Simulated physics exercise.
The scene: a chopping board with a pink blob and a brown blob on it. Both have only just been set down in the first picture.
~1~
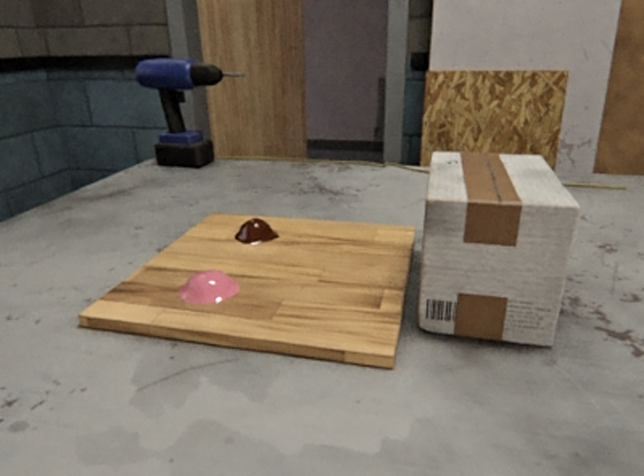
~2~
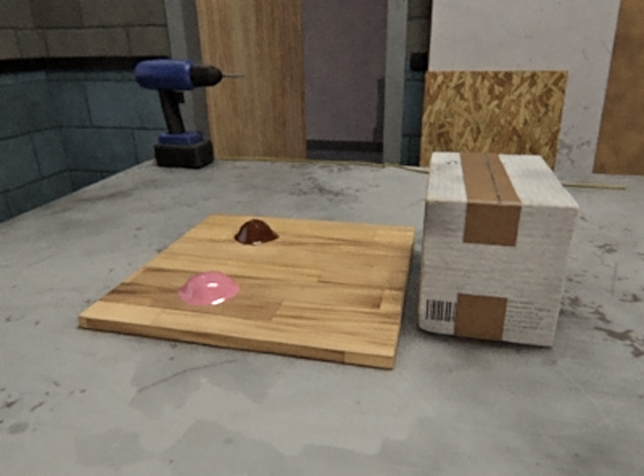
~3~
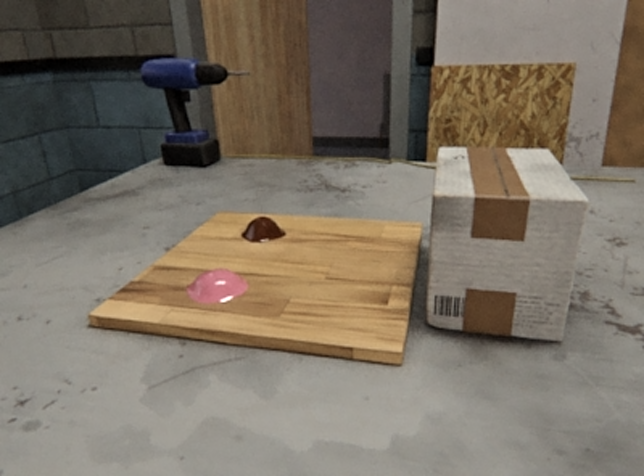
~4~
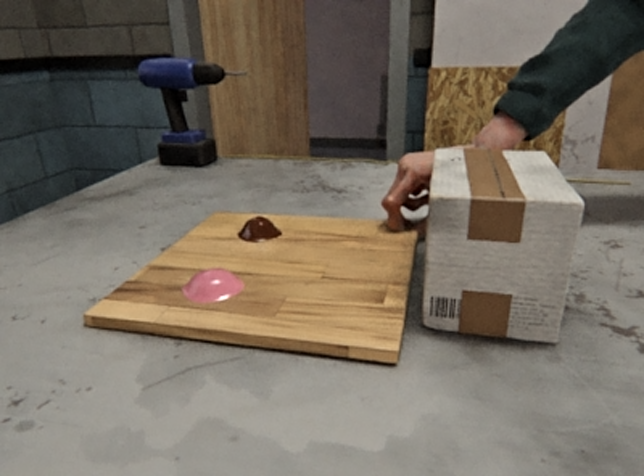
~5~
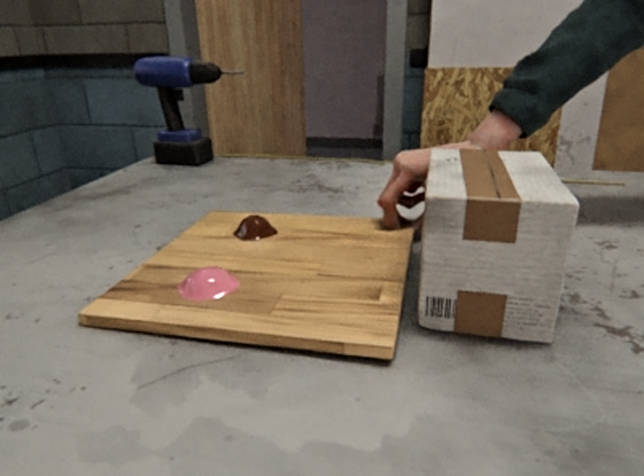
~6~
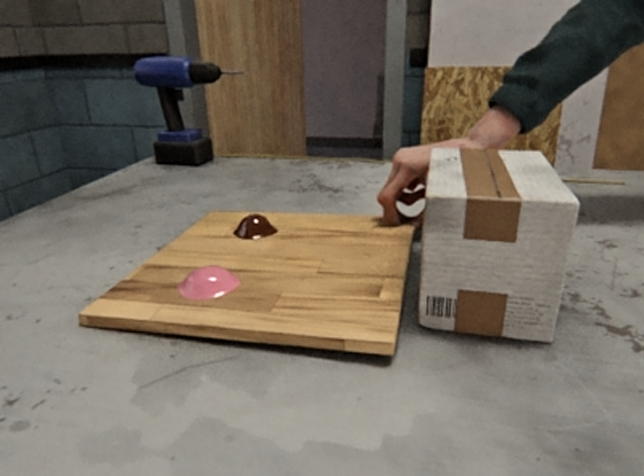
On a grey concrete surface in a workshop, a wooden chopping board holds a pink blob and a dark brown blob, beside a white taped box, with a drill behind. A hand in a dark green sleeve reaches in from the right behind the box, grips the board's far corner and tilts it very slightly.
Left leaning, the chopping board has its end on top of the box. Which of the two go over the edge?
The pink blob stays on the surface; the brown blob stays on the surface.
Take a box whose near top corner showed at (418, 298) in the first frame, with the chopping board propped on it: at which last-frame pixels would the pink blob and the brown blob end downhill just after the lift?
At (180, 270), and at (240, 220).
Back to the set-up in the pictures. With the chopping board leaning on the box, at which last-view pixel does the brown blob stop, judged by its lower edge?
Roughly at (224, 206).
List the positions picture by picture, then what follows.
The chopping board lies flat; pink blob (209, 281) a mound; brown blob (256, 227) a tall heap; box (491, 275), in the first picture.
They settle; pink blob (208, 281) a mound; brown blob (256, 228) a tall heap, in the second picture.
At rest; pink blob (217, 279) a mound; brown blob (263, 225) a tall heap, in the third picture.
A hand takes the end; pink blob (213, 279) a mound; brown blob (259, 225) a tall heap, in the fourth picture.
The end is rising; pink blob (207, 277) a mound; brown blob (255, 224) a tall heap, in the fifth picture.
The chopping board slopes by about 2°; pink blob (208, 276) a mound; brown blob (255, 222) a tall heap; box (490, 271), in the sixth picture.
Next, slope about 29°; the pink blob has not moved; the brown blob has not moved.
After that, the pink blob has not moved; the brown blob has not moved.
Finally, slope about 29°; the pink blob has not moved; the brown blob has not moved.
